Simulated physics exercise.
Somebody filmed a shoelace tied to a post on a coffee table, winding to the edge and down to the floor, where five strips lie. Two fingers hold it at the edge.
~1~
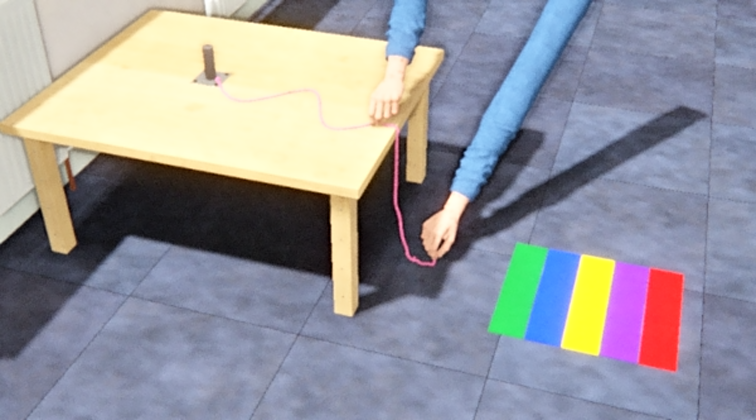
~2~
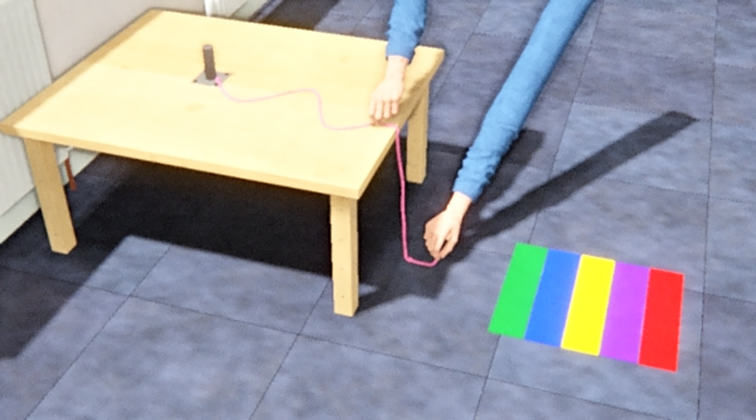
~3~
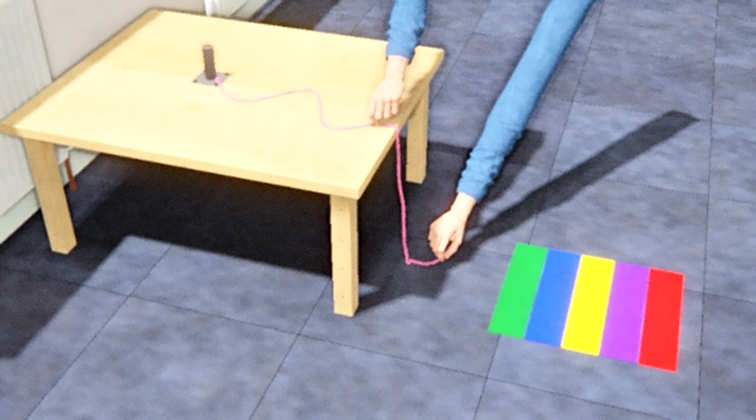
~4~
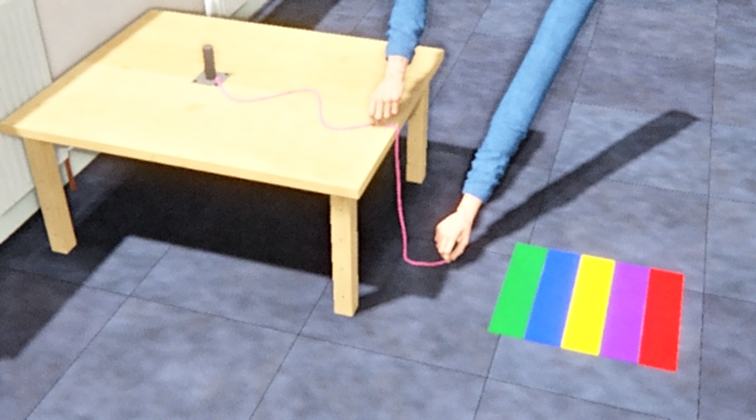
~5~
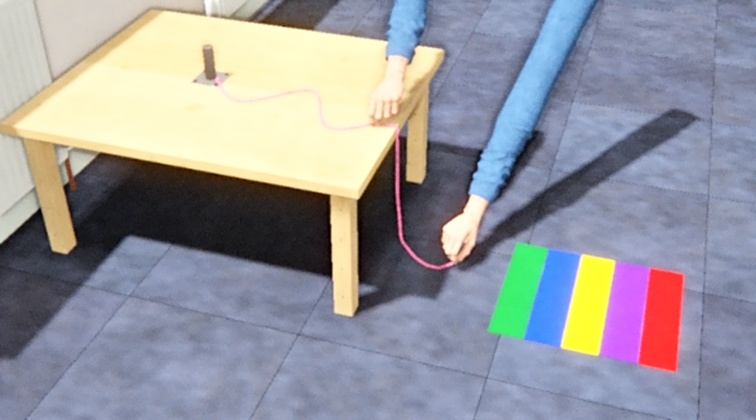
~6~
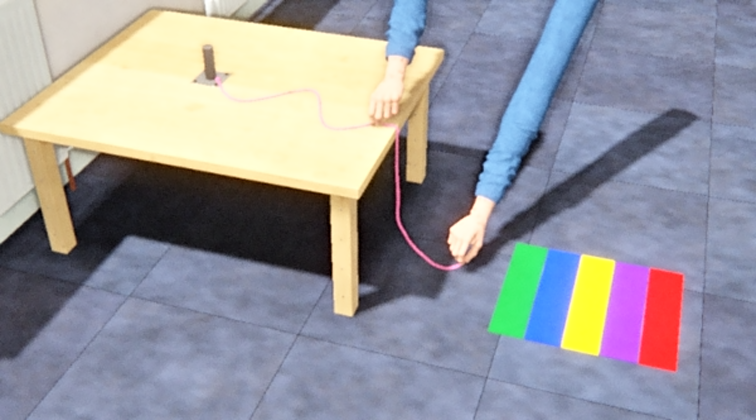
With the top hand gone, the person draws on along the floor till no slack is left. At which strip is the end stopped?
The end stops over the purple strip.
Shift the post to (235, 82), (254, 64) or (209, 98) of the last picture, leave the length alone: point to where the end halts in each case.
Try by try, around (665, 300), (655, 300) and (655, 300).
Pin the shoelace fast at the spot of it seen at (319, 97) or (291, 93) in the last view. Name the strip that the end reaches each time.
In that order: Yellow; yellow.
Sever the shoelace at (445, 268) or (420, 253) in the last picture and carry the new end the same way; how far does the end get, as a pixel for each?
Try by try, around (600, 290) and (560, 280).
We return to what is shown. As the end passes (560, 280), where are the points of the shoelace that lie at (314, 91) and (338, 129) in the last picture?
About (338, 103), and the other about (406, 135).
Early on, end near (560, 280); over blue.
Midway, end near (604, 289); over yellow.
At the end of the slack, end near (631, 294); over purple. It gets as far as the purple strip.
